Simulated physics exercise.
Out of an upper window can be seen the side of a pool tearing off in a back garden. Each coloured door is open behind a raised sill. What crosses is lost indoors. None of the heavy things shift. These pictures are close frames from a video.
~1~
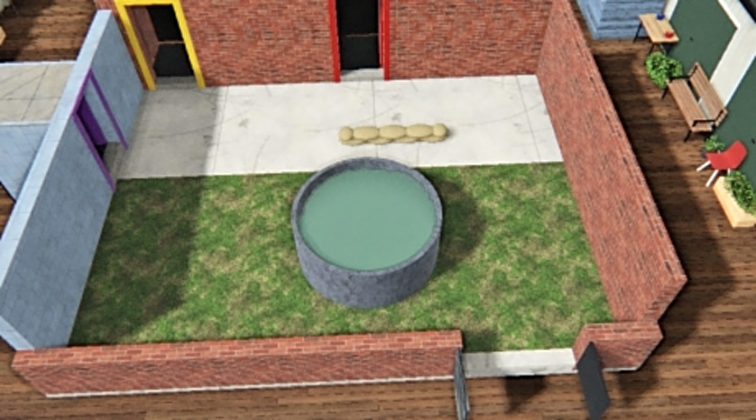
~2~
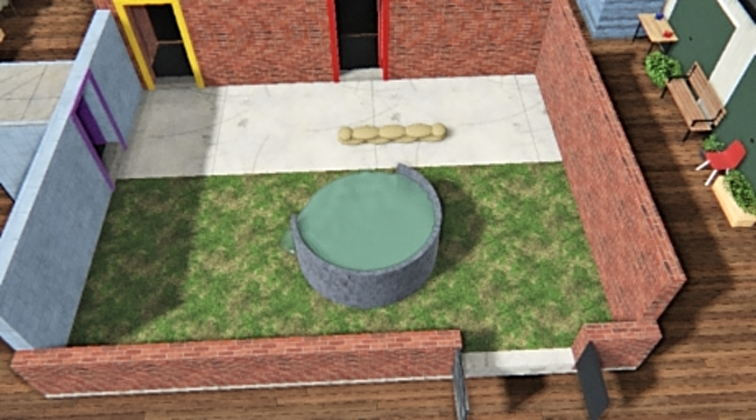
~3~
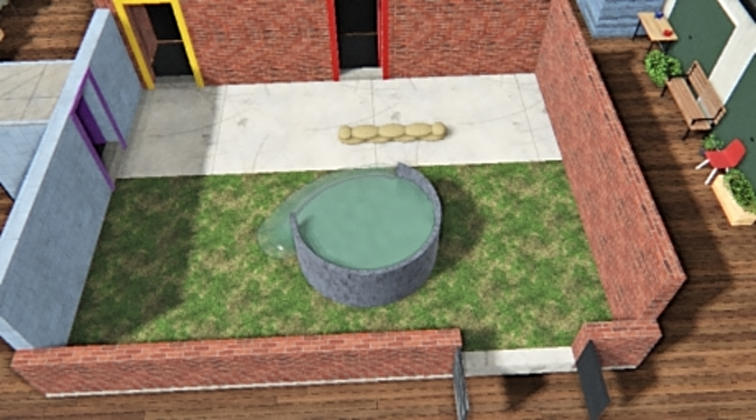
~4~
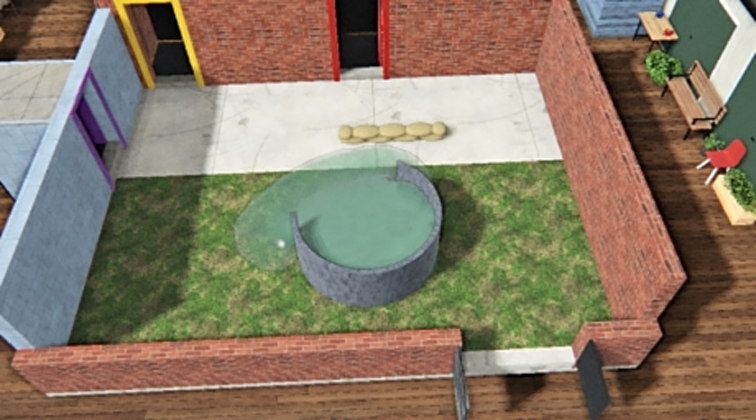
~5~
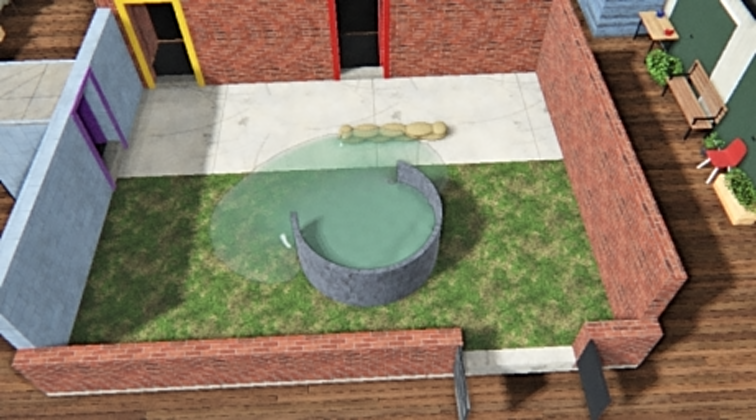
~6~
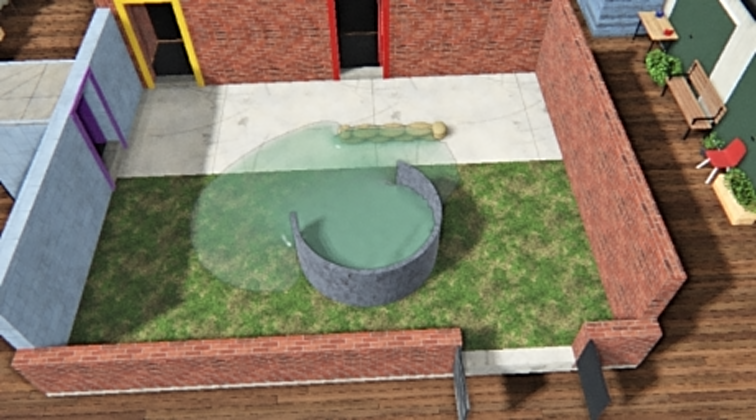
A round pool's far side tears away and water spreads across the grass and paving.
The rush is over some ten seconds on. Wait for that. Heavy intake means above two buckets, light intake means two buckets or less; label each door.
Labels: Yellow door: Heavy, purple door: Light, red door: Light.
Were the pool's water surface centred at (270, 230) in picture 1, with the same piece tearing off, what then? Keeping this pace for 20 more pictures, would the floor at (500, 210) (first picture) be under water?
Answer: Spared.
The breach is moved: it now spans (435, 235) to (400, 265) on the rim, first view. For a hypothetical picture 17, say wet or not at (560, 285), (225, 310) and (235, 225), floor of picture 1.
Submerged, bone-dry, bone-dry.
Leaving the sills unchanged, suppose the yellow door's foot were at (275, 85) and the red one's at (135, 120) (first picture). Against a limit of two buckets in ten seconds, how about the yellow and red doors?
Well, the yellow door tops the limit, and the red door tops the limit as well.
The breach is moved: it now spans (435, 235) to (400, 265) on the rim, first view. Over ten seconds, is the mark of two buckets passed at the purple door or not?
The purple one stays within it.
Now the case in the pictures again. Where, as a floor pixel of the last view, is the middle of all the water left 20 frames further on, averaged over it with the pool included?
Close to (282, 159), I reckon.
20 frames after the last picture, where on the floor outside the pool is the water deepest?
I would choose the pixel (161, 88).
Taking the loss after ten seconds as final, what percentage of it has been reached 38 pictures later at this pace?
Around 95 per cent.
A moment on, water covers 45 % of the floor; the yellow door not reached, the purple door not reached, the red door not reached.
Next, water covers 60 % of the floor; the yellow door under two buckets in, the purple door wet at the sill, nothing in, the red door wet at the sill, nothing in.
Then, water covers 70 % of the floor; the yellow door far over two buckets in, the purple door wet at the sill, nothing in, the red door wet at the sill, nothing in.
Later, water covers 85 % of the floor; the yellow door far over two buckets in, the purple door wet at the sill, nothing in, the red door wet at the sill, nothing in.
In the end, water covers 95 % of the floor; the yellow door far over two buckets in, the purple door wet at the sill, nothing in, the red door wet at the sill, nothing in.
